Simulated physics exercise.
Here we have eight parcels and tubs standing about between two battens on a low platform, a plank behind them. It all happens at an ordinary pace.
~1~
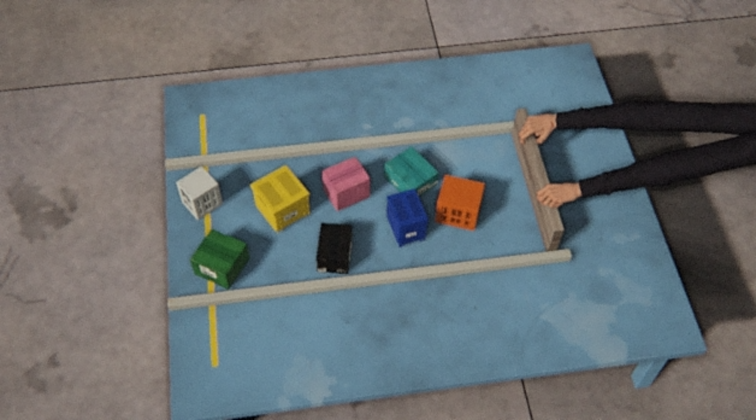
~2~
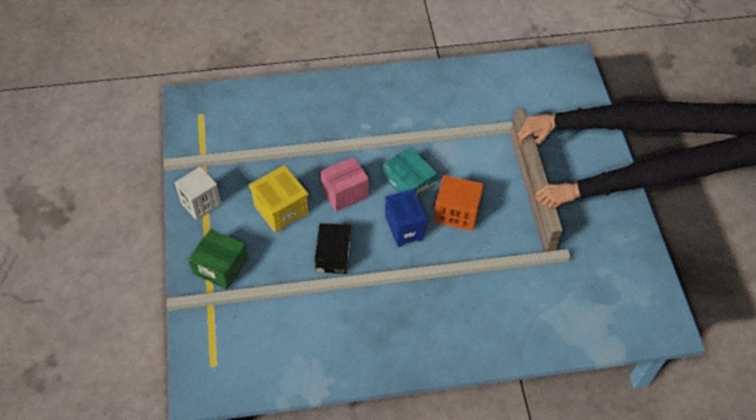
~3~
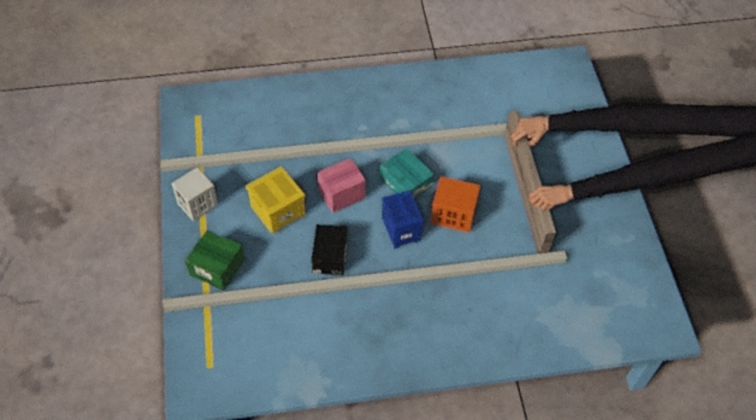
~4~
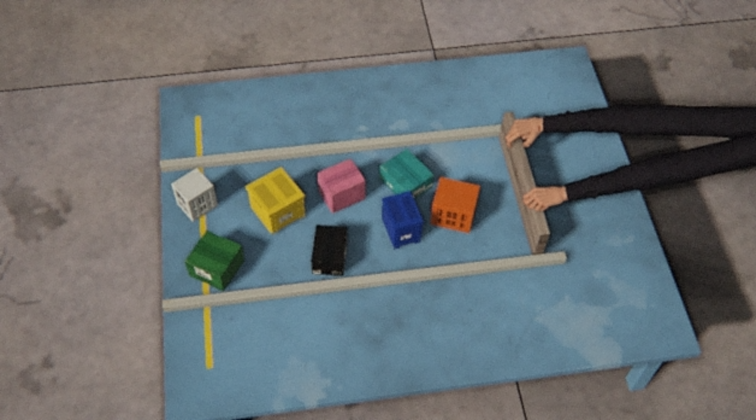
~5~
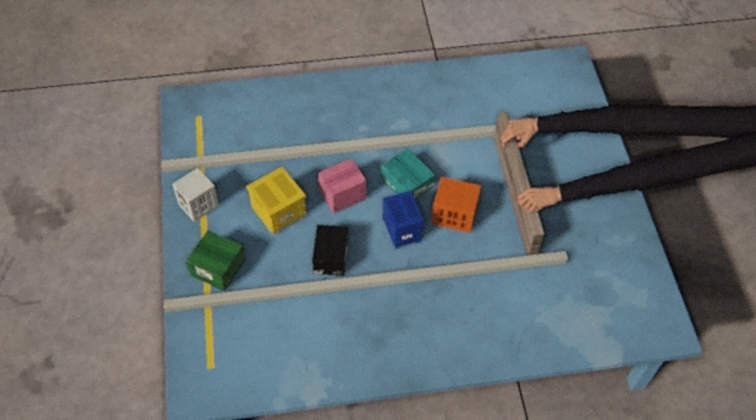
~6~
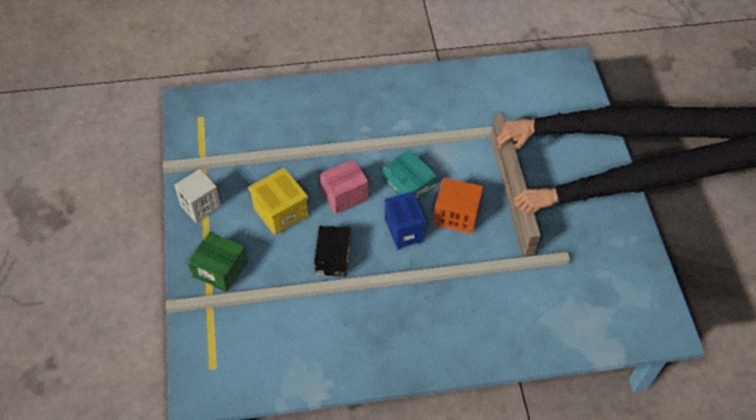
On a low blue platform, eight colourful boxes and crates stood scattered between two battens while a pair of hands slid a plank slightly left towards them, and the boxes stayed where they were.
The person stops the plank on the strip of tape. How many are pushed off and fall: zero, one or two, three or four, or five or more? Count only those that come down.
The number that fall off is five or more.
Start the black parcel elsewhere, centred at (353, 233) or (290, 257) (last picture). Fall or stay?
Place by place, it drops off; goes over.
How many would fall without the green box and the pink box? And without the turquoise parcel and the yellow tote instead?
The counts: 4 and 4.
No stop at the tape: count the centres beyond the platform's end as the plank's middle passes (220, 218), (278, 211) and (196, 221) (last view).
Place by place, 6, 1 and 6.
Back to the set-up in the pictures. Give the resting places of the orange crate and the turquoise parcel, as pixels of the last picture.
First (184, 244), then (185, 195).
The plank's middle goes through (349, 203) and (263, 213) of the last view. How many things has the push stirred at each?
First 6, then 8.
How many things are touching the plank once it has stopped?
It touches 2.
Early on, none off yet; white crate at rest near (198, 196); green box at rest near (218, 261); yellow tote at rest near (279, 202).
A while later, none off yet; white crate moving near (196, 195); green box travelled about its own width near (188, 267); yellow tote travelled about its own width near (218, 219).
Finally, the number that fall off is five or more; lost, blue tote, pink box, black parcel, yellow tote, green box and white crate.
